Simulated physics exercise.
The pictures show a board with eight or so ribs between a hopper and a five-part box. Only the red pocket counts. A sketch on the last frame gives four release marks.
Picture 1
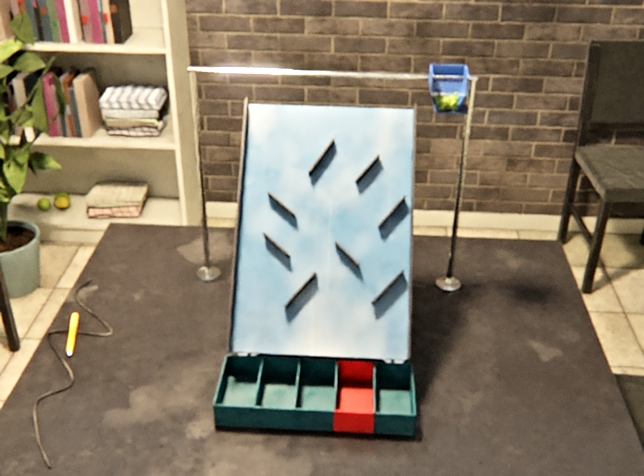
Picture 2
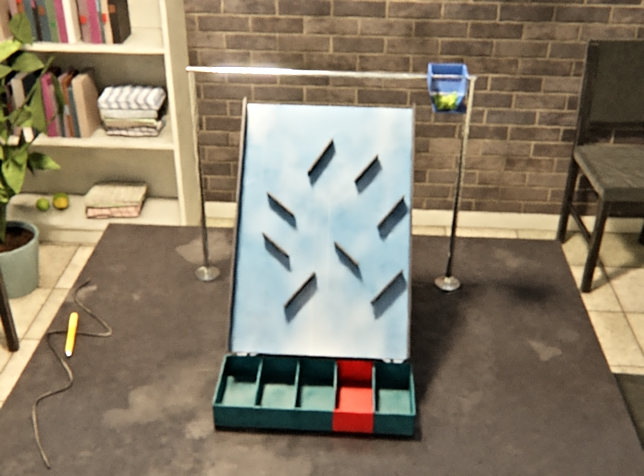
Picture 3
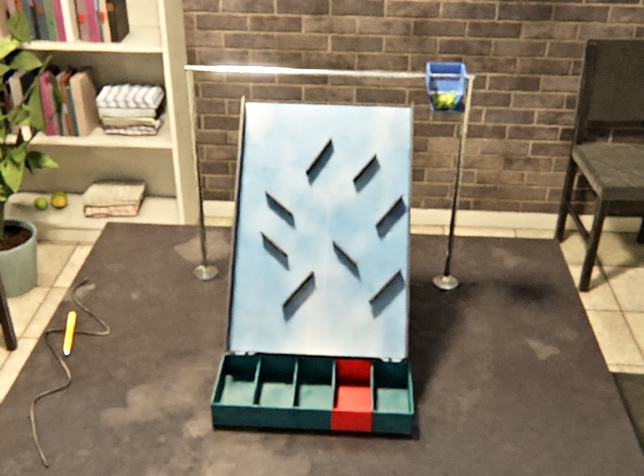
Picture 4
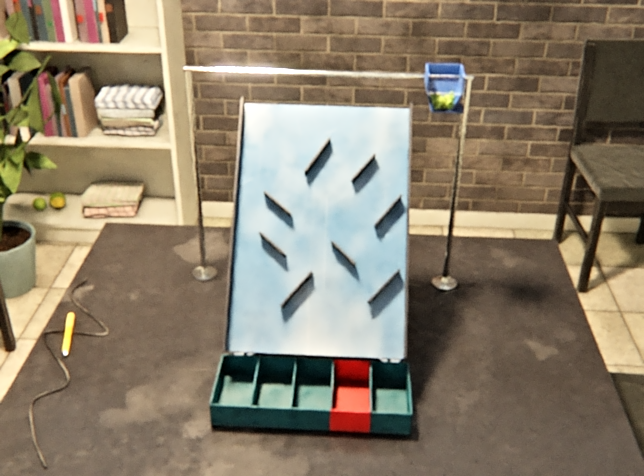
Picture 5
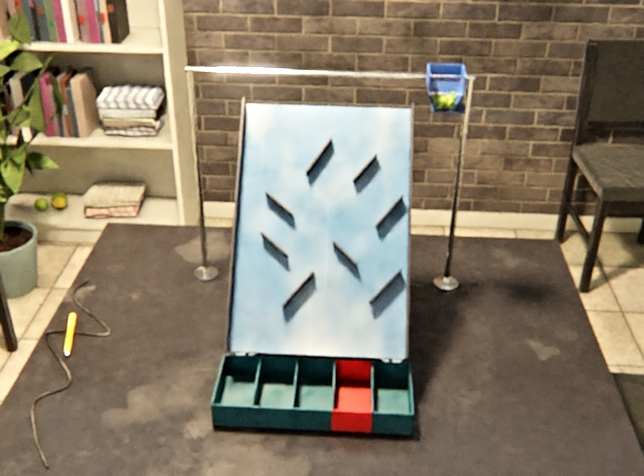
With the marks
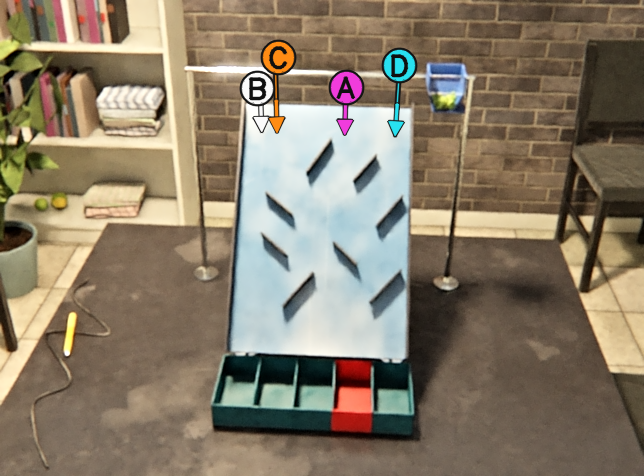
On a dark mat, a blue ribbed board stands above a five-part box, and nothing moves.
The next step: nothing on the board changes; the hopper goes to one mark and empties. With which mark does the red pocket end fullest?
It is D.
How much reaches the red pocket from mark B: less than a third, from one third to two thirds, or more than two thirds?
Mark B gives less than a third.
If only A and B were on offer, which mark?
That is mark A.
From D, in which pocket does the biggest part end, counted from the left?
The fourth from the left.
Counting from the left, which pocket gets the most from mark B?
The first.
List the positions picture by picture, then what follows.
In the first picture, hopper (447, 100), dried peas, door shut.
In the second picture, ribs (308, 172) to (333, 138), (355, 180) to (378, 154), (267, 191) to (294, 214).
In the third picture, ribs (376, 224) to (402, 194), (261, 231) to (286, 254), (333, 241) to (357, 264).
In the fourth picture, ribs (280, 306) to (311, 272), (368, 302) to (400, 269).
In the fifth picture, red pocket (352, 420), number 4 of 5 from the left.
On the marked copy, mark A meets the board at (344, 129); mark B meets the board at (261, 126); mark C meets the board at (276, 127); mark D meets the board at (395, 130).
Choosing A, roughly a third in the red pocket, roughly two thirds in other pockets.
Choosing B, about a tenth in the red pocket, the larger part in other pockets, about a tenth outside the box.
Choosing C, roughly a quarter in the red pocket, roughly two thirds in other pockets, about a tenth outside the box.
Choosing D, roughly two thirds in the red pocket, roughly a third in other pockets, just a few outside the box.
